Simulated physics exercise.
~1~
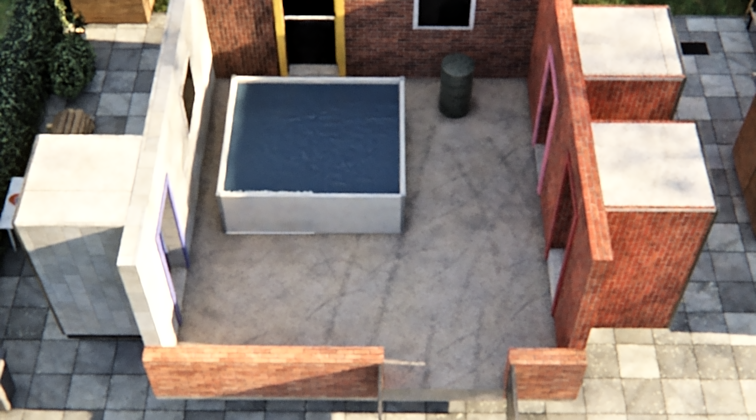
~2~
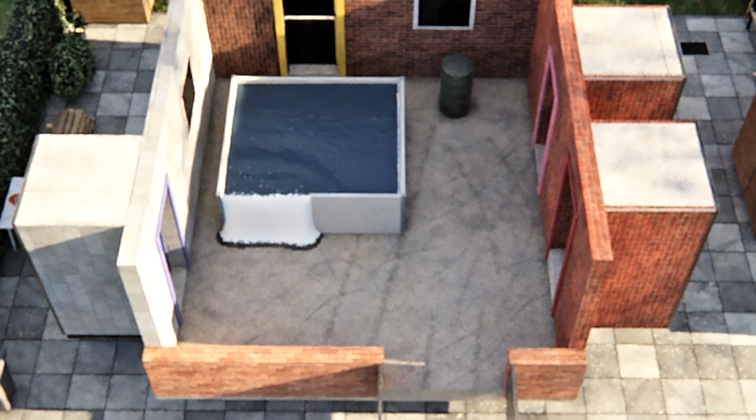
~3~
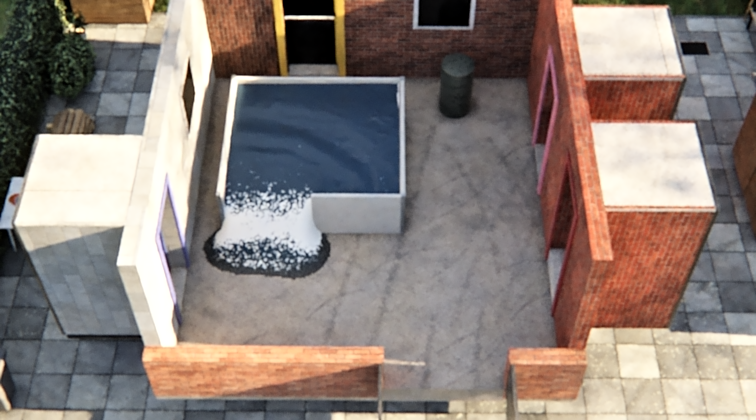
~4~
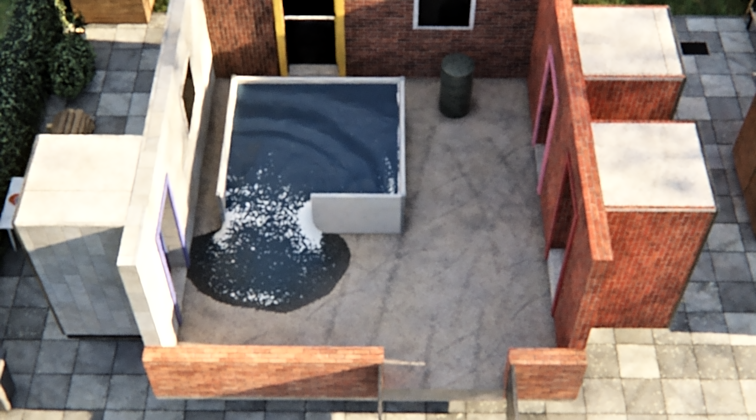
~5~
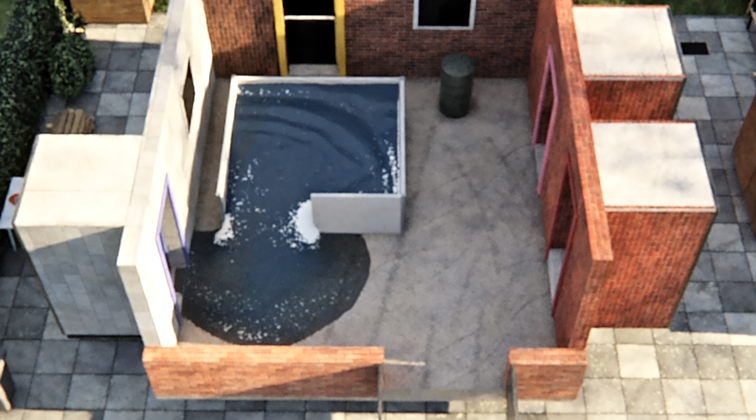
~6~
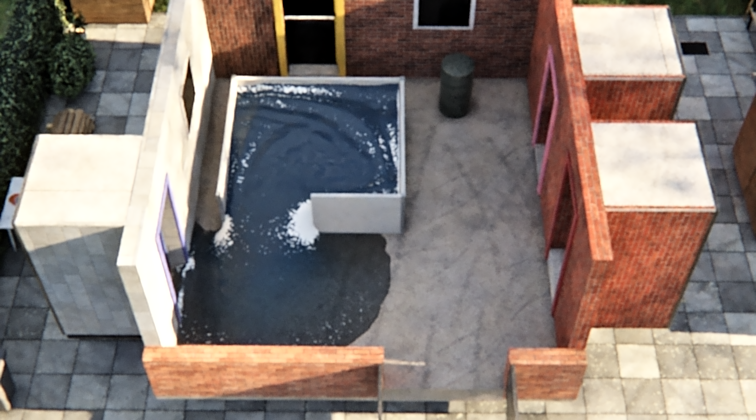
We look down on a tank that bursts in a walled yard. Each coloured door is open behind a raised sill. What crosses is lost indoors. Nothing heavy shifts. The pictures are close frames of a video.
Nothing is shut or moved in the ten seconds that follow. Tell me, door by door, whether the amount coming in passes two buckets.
At the blue door it passes two buckets; at the pink door it stays within two buckets; at the yellow door it stays within two buckets; at the red door it stays within two buckets.
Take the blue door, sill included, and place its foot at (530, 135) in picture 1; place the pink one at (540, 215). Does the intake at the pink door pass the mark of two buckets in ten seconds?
In that case pink gets flooded.
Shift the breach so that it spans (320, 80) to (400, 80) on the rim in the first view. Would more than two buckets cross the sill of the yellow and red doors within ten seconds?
As for the doors, yellow gets past it and red doesn't reach it.
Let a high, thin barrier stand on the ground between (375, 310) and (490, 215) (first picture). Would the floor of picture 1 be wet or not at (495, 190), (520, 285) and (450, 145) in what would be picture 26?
Taking the three spots in turn, they are unwetted, inundated and unwetted.
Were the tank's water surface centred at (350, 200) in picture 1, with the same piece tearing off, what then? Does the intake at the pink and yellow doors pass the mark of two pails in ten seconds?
Pink: Above the mark; yellow: Above the mark.
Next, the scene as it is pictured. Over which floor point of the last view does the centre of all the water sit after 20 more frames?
Near (320, 239) in the last view.
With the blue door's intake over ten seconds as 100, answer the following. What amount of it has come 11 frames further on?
About 15 per cent.
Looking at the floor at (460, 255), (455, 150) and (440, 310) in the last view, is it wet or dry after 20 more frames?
In that order the points end up soaked, high and dry and soaked.
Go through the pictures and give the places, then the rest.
In the first picture, the tank at (315, 137) is whole and still.
In the second picture, water pours out at (269, 219) and has run to (223, 240).
In the third picture, the front is at (217, 262), out from the gap at (269, 220).
In the fourth picture, water pours out at (270, 221) and has run to (279, 309).
In the fifth picture, water pours out at (270, 221) and has run to (281, 344).
In the sixth picture, water pours out at (270, 221) and has run to a hidden place.
A moment on, water covers 30 % of the floor; the blue door over two buckets in, the pink door not reached, the yellow door not reached, the red door not reached.
Next, water covers 35 % of the floor; the blue door far over two buckets in, the pink door not reached, the yellow door not reached, the red door not reached.
Then, water covers 65 % of the floor; the blue door far over two buckets in, the pink door not reached, the yellow door not reached, the red door wet at the sill, nothing in.
Later, water covers 90 % of the floor; the blue door far over two buckets in, the pink door wet at the sill, nothing in, the yellow door not reached, the red door wet at the sill, nothing in.
In the end, water covers 100 % of the floor; the blue door far over two buckets in, the pink door under two buckets in, the yellow door wet at the sill, nothing in, the red door wet at the sill, nothing in.
